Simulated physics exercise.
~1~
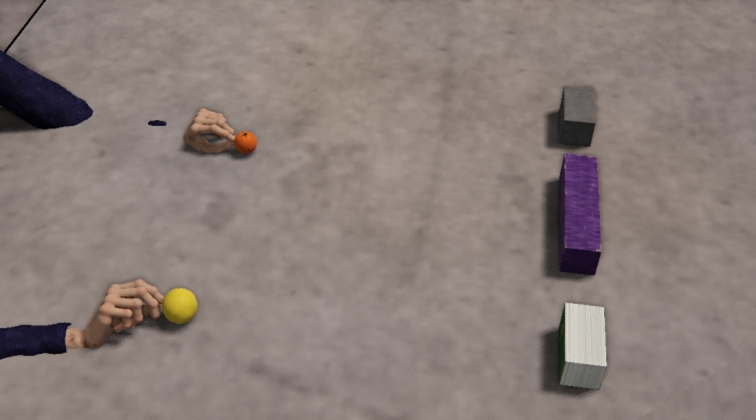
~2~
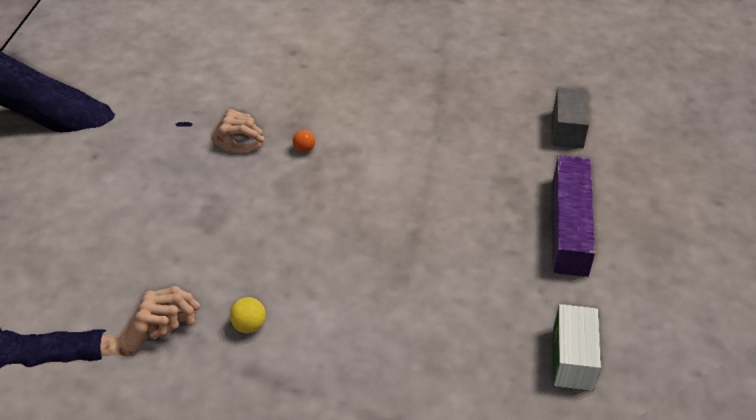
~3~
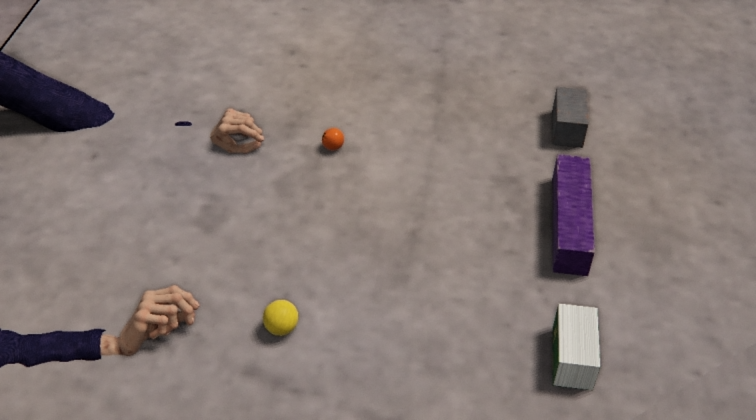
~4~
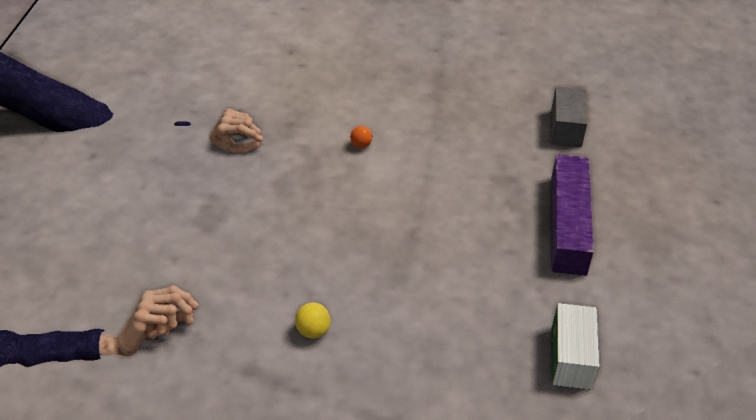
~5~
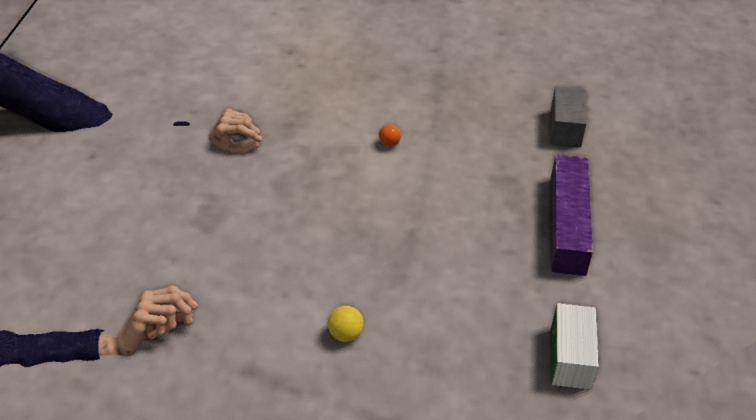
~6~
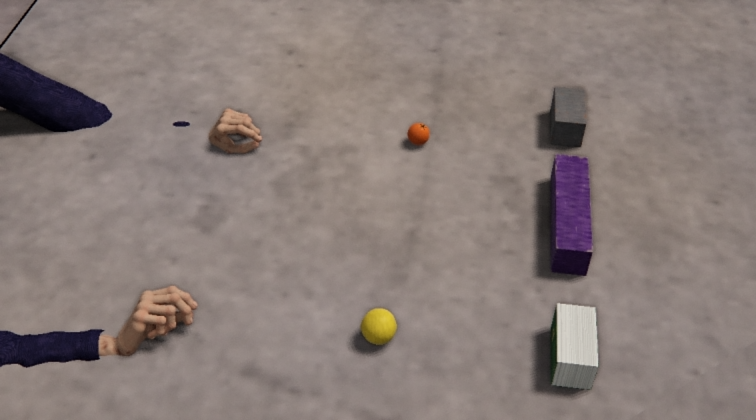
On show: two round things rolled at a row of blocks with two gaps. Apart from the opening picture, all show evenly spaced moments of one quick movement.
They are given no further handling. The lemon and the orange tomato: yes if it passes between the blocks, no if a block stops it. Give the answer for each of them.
As I see it, lemon: Hit; orange tomato: Hit.
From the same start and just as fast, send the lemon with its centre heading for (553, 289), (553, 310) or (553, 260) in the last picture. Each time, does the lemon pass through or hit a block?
First it slips through, second it can't get by, third it can't get by.
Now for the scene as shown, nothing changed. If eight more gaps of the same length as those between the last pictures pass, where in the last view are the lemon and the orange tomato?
You'll find the lemon at (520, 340), with the orange tomato at (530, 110).
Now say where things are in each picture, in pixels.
The first frame shows lemon (180, 306) under the hand; orange tomato (245, 143) under the hand; green book (582, 346).
The second frame shows lemon (248, 316); orange tomato (304, 142).
The third frame shows lemon (280, 318); orange tomato (333, 139).
The fourth frame shows lemon (313, 321); orange tomato (361, 137).
The fifth frame shows lemon (346, 324); orange tomato (390, 136).
The sixth frame shows lemon (379, 327); orange tomato (419, 134); grey block (568, 117).
Then, 0.28 s after the last picture, lemon coming back near (521, 337); orange tomato coming back near (529, 117).
Then, 0.94 s after the last picture, lemon coming back near (488, 322); orange tomato coming back near (504, 65).
By the end, the lemon bounces off; the orange tomato bounces off.
